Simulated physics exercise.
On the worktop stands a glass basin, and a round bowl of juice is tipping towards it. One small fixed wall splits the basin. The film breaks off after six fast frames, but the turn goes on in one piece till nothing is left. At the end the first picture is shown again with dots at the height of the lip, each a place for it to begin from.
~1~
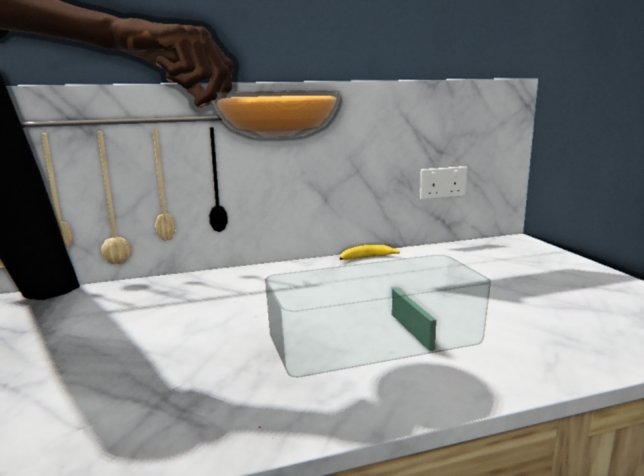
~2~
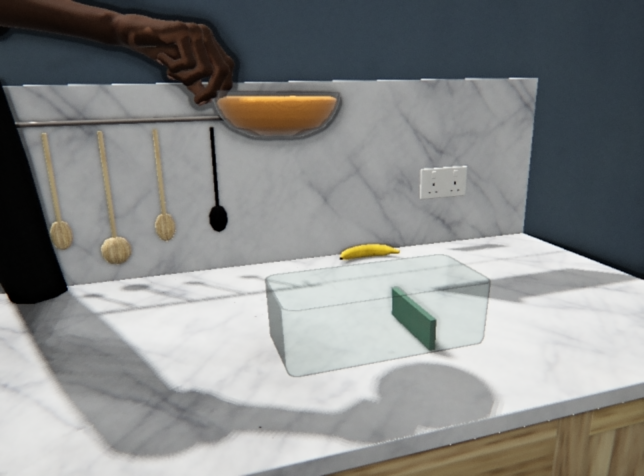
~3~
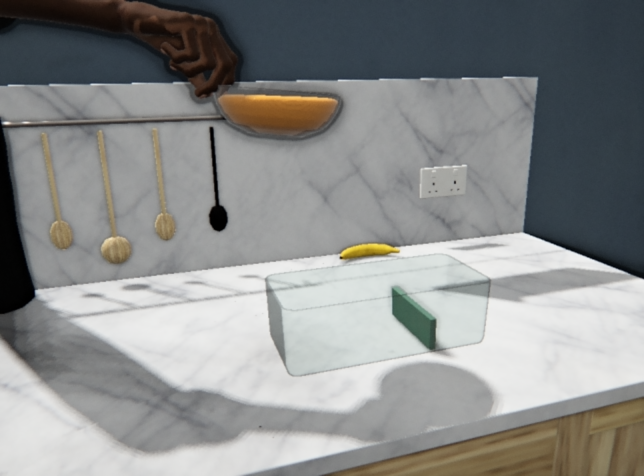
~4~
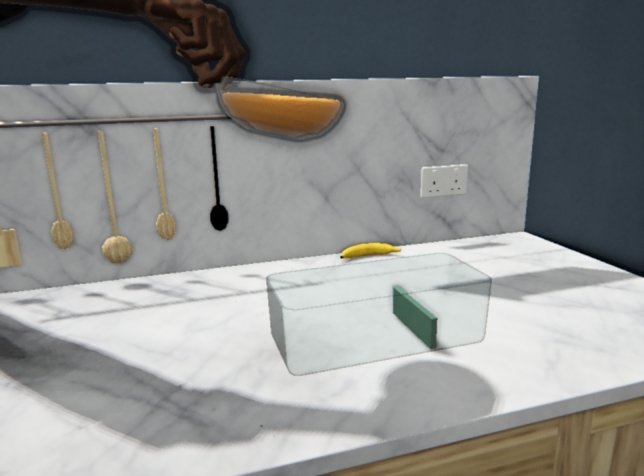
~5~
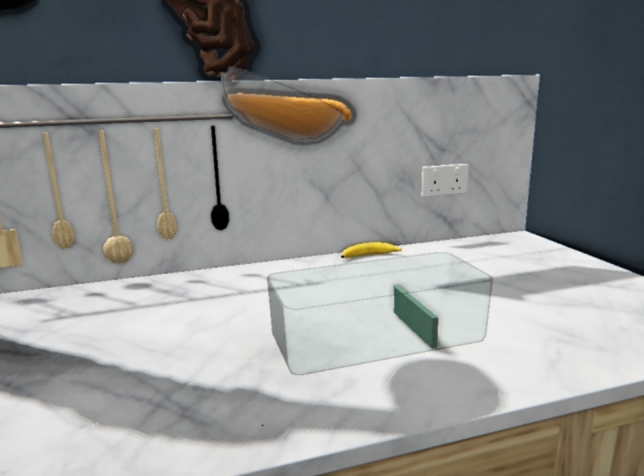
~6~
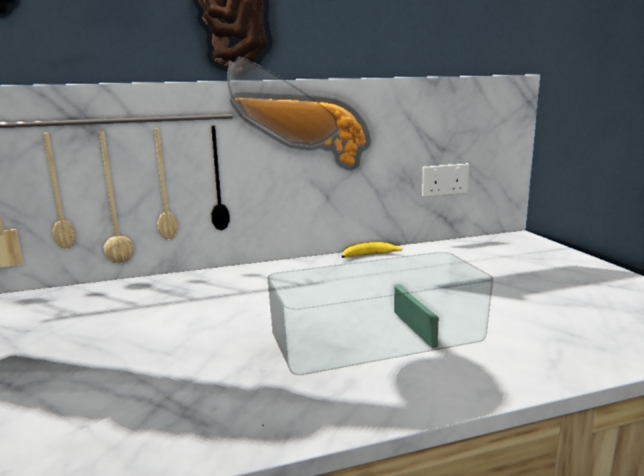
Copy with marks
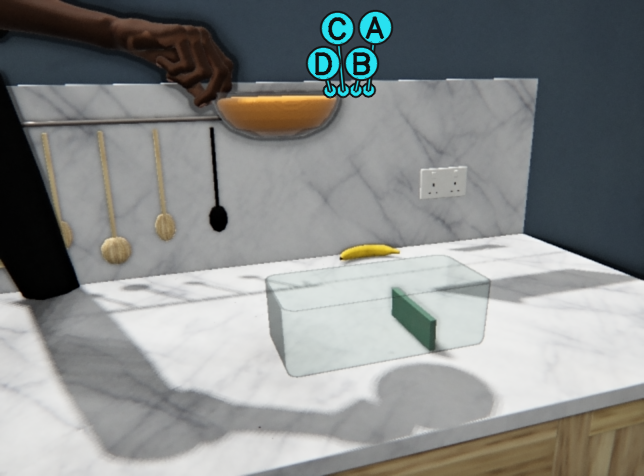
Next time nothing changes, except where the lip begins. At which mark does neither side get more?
A is best.
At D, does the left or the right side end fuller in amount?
The left side.
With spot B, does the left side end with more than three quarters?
No, it does not.
On the marked copy, A at (368, 90); B at (355, 90); C at (343, 90); D at (330, 90).
With A, about 46 % ends left of the wall and 48 % right of it; 6 % is lost outside.
With B, about 60 % ends left of the wall and 32 % right of it; 8 % is lost outside.
With C, about 81 % ends left of the wall and 11 % right of it; 8 % is lost outside.
With D, about 90 % ends left of the wall and 4 % right of it; 6 % is lost outside.
